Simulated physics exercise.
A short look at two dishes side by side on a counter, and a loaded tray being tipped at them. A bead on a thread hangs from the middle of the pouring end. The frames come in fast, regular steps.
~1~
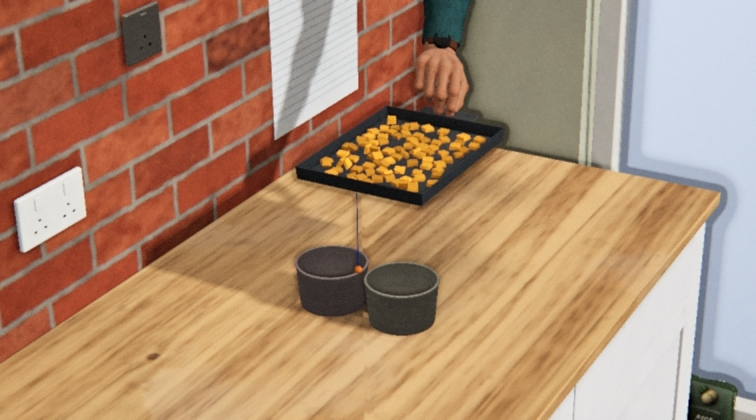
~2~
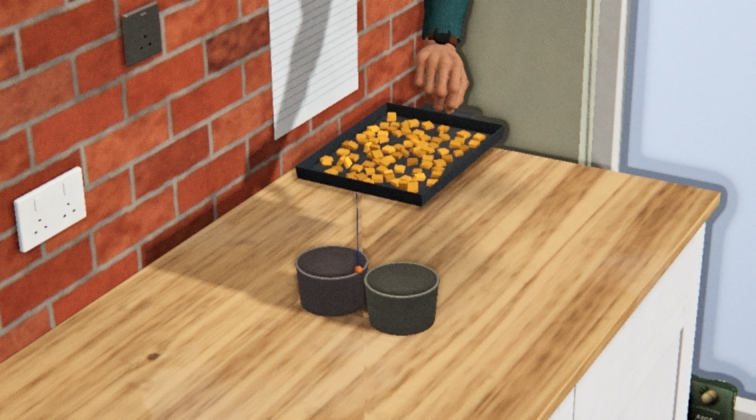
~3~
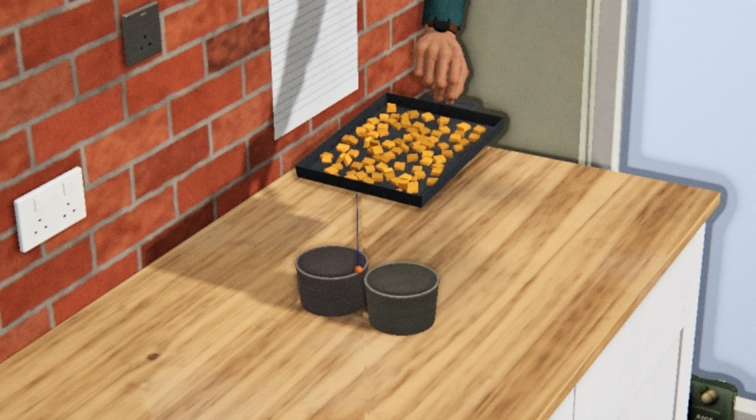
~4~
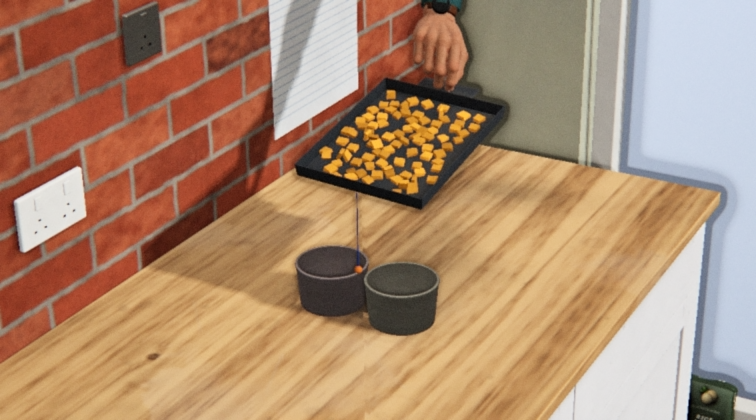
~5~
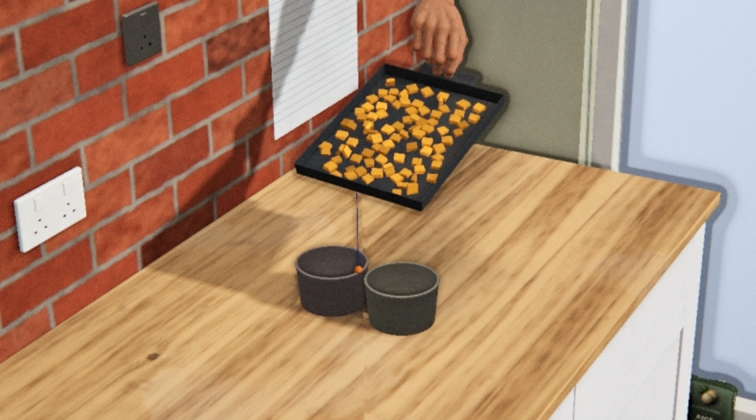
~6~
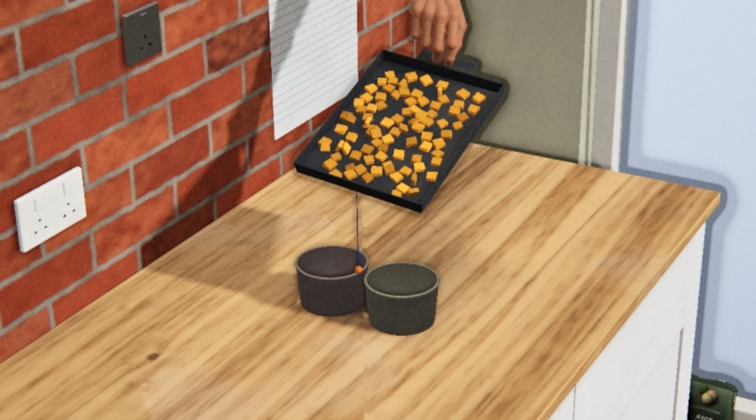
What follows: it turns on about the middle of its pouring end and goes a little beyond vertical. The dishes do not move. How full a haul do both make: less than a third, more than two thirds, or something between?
Caught overall: Less than a third.
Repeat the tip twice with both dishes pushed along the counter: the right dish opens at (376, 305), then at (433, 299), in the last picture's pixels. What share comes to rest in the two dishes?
First some 70, then 50 per cent.
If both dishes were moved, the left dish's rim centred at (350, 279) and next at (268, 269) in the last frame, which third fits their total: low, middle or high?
The first try: One to two thirds. The second: Under a third.
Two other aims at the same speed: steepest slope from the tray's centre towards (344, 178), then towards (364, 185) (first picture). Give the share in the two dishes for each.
The first gives 20 %, the second 0 %.
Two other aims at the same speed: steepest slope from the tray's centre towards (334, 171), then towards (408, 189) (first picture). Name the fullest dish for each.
The first try: The left-hand dish. The second: The right one.
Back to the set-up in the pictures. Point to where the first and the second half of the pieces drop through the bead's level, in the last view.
Around (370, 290) and then (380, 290).
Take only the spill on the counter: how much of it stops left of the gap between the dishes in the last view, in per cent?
About 50 per cent.
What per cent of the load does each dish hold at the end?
The left dish has 0 per cent, the right dish has 10.
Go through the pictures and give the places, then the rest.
The first frame shows corners of the pouring end at (297, 166) and (421, 193), level; middle of the load at (396, 157), small crackers; left dish at (314, 292); right dish at (385, 311); bead on its thread at (358, 270).
The second frame shows corners of the pouring end at (297, 166) and (421, 194), level; middle of the load at (396, 155).
The third frame shows corners of the pouring end at (297, 165) and (421, 195), tipped barely, lowest at the right corner; middle of the load at (396, 151).
The fourth frame shows corners of the pouring end at (297, 164) and (421, 198), tipped a little, lowest at the right corner; middle of the load at (396, 144).
The fifth frame shows corners of the pouring end at (296, 163) and (421, 201), tipped clearly, lowest at the right corner; middle of the load at (395, 138).
The sixth frame shows corners of the pouring end at (296, 162) and (421, 203), tipped clearly, lowest at the right corner; middle of the load at (395, 132), a stray few on the move; left dish at (314, 292); right dish at (385, 311).
Soon after the last picture, tray tipped steeply; nearly all on the tray; a stray few in the air.
A little later, tray tipped past a quarter turn; about half on the tray; about a quarter outside both; about a quarter in the air.
Later still, tray tipped past a quarter turn; a small part in the right dish; most outside both.
At rest, tray tipped past a quarter turn; a small part in the right dish; none in the left dish; most outside both.
